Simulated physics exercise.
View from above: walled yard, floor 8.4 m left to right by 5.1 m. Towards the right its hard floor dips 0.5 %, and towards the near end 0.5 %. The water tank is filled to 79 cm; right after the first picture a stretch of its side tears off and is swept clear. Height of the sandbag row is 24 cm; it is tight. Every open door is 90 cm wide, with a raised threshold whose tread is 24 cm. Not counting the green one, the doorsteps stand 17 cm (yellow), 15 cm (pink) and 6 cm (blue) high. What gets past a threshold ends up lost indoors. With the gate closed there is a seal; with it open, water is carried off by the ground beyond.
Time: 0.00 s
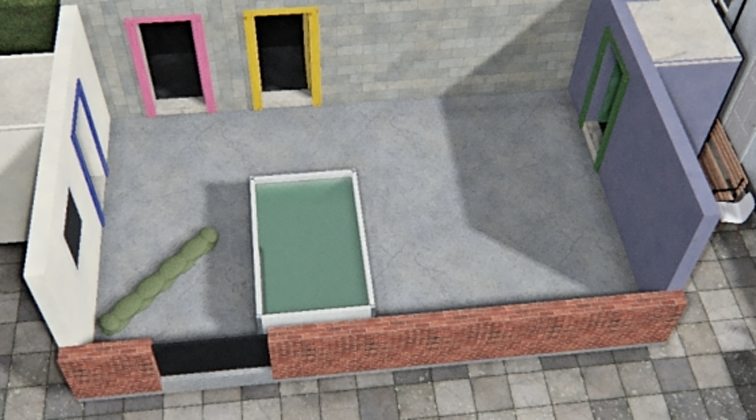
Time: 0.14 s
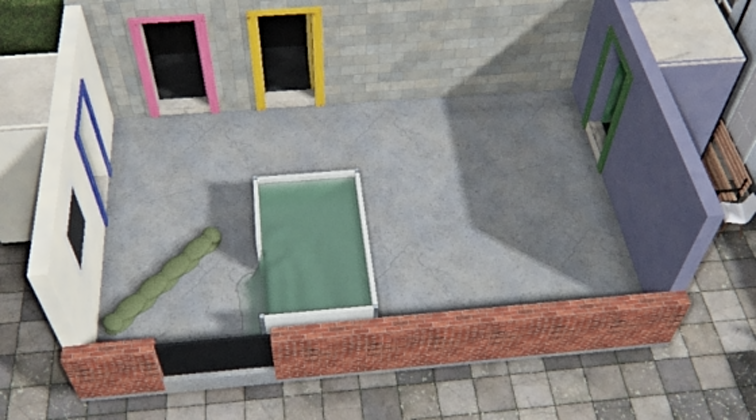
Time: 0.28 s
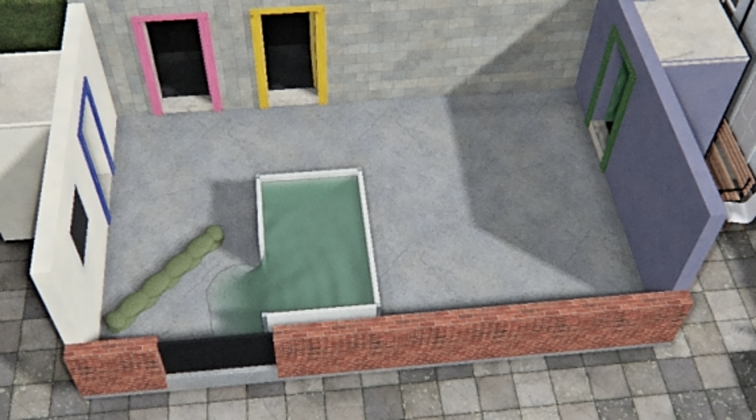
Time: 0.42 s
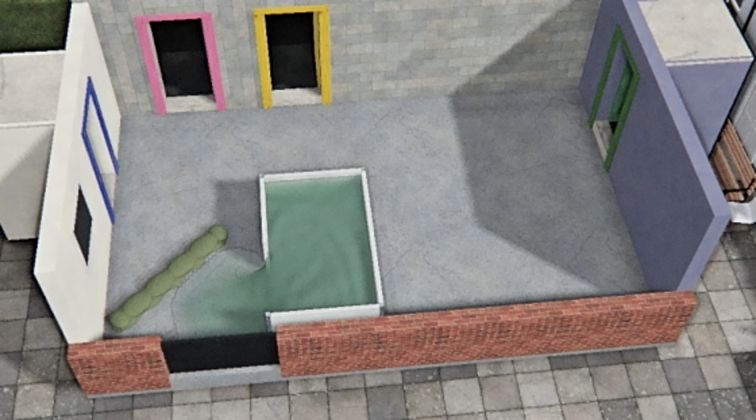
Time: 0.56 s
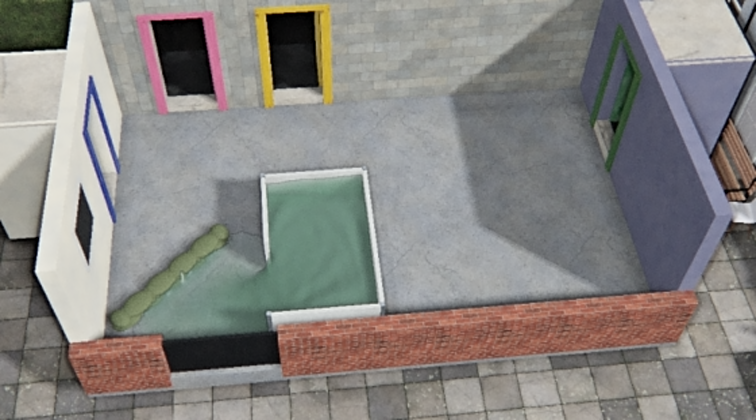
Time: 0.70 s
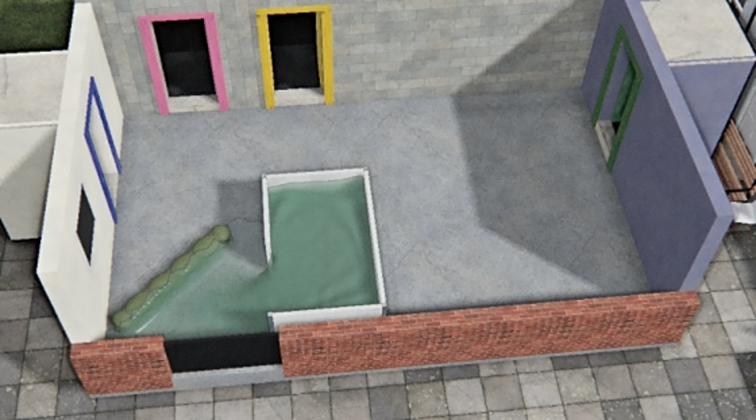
We see a walled yard from above, where a tank of green water opens on its left side and water pours out, spreading left across the grey floor along the brick wall and reaching the row of green sandbags.
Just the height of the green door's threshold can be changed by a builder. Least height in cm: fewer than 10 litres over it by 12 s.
Approx. 7 cm.
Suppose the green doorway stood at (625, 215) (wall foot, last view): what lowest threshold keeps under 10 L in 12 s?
Minimum: Close to 6.5 cm.
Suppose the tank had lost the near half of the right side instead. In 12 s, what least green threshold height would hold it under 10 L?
In that case about 16 cm.
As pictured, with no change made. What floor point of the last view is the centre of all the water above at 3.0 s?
I'd say around (236, 273).
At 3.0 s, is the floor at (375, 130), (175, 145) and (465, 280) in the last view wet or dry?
Status: Clear / submerged / clear.
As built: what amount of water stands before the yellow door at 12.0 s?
Lab note: Depth approx. 7.0 cm.
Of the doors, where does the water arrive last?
It's the green one.
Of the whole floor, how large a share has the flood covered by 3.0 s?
About 35 per cent.
After 1.4 s water covers 15 % of the floor, deepest (76 cm) near (105, 359); it has not reached the green door.
After 3.0 s water covers 35 % of the floor, deepest (40 cm) near (156, 313); it has not reached the green door.
After 12.0 s water covers 90 % of the floor, deepest (16 cm) near (265, 345); 6 cm at the green door, 0 litres in over its 20 cm threshold.
At the green door as built, the water arrived by 6.5 s and peaked near 10 cm at 7.4 s.
With a threshold of 6 cm, 18 litres would have come in within the 12 s; with 8 cm, 3 litres. So under 10 litres takes about 7 cm.
